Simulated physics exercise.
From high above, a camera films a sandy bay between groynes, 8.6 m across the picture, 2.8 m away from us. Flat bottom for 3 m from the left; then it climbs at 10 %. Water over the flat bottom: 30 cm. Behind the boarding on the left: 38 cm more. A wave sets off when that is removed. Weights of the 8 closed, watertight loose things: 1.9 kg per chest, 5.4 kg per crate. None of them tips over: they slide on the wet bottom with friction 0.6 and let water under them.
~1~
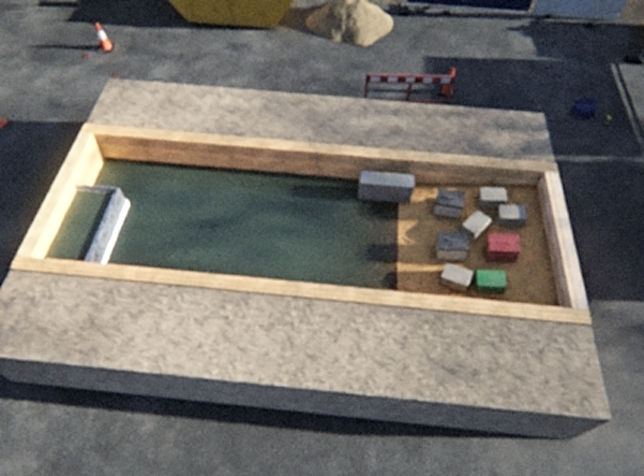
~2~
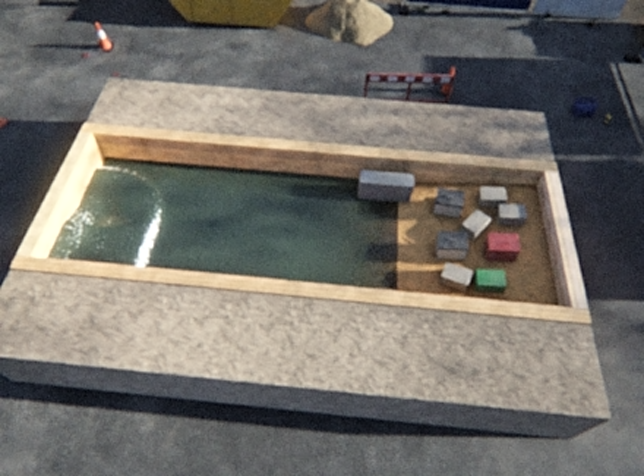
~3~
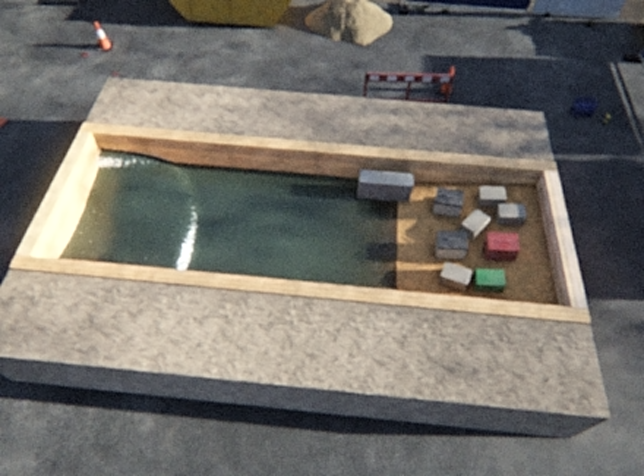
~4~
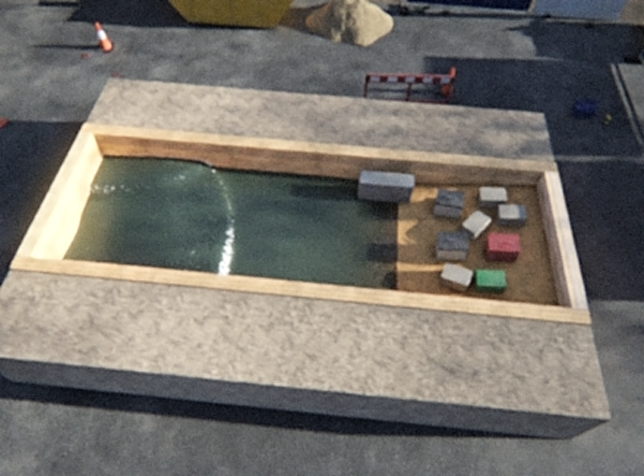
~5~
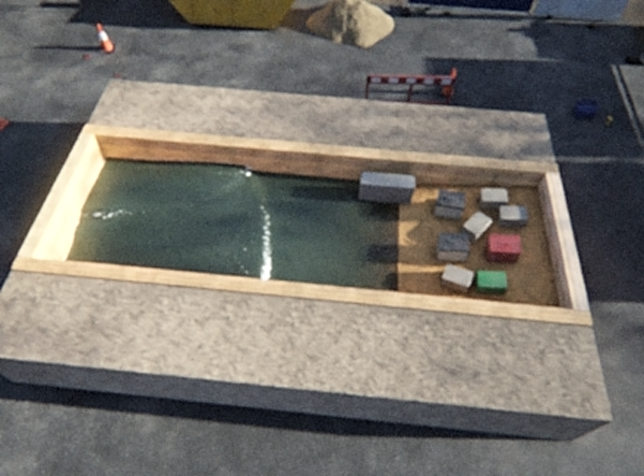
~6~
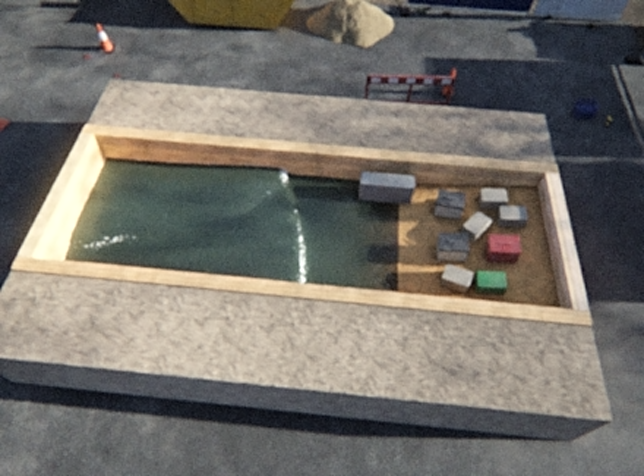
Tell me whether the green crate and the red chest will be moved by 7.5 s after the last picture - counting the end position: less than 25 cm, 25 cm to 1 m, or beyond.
In order: The green crate remains in place, the red chest remains in place.
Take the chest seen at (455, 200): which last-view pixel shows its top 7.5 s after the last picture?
Roughly (316, 201) in the last view.
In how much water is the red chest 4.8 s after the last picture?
Depth: About 0 cm.
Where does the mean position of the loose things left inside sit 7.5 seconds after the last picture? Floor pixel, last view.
(429, 242).
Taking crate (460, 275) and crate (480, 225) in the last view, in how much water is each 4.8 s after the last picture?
Roughly 4 and 1 cm.
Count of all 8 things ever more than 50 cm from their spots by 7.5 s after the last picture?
The answer here is 3.
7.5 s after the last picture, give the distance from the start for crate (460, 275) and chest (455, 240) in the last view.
Shifts: 250 cm / 200 cm.
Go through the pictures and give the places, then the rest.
In the first picture, the green crate at (493, 278), on the bottom; the red chest at (506, 243) rests on the ground; water covers 16.3 m2; 0 of 8 have shifted.
In the second picture, the green crate at (493, 278) rests on the ground; the red chest at (506, 242), on the bottom; water covers 16.3 m2; 0 of 8 have shifted.
In the third picture, the green crate at (492, 277) rests on the ground; the red chest at (506, 241) rests on the ground; 16.3 m2 under water; 0 of 8 have shifted.
In the fourth picture, the green crate at (492, 278) rests on the ground; the red chest at (506, 242), on the bottom; water covers 16.3 m2; 0 of 8 have shifted.
In the fifth picture, the green crate at (494, 279), on the bottom; the red chest at (507, 244) rests on the ground; 16.3 m2 under water; 0 of 8 have shifted.
In the sixth picture, the green crate at (493, 279), on the bottom; the red chest at (507, 244) rests on the ground; 16.3 m2 under water; 0 of 8 have shifted.
Then, 0.6 s after the last picture the green crate is near (493, 279), 0.0 m from its start, aground; the red chest is near (507, 244), 0.0 m from its start, aground; 0 afloat.
Then, 2.5 s after the last picture the green crate is near (493, 279), 0.0 m from its start, aground; the red chest is near (512, 244), 0.1 m from its start, aground; 2 afloat.
Then, 4.8 s after the last picture the green crate is near (493, 279), 0.0 m from its start, aground; the red chest is near (514, 245), 0.1 m from its start, aground; 3 afloat.
Then, 7.5 s after the last picture the green crate is near (493, 279), 0.0 m from its start, aground; the red chest is near (514, 245), 0.1 m from its start, aground; 3 afloat.
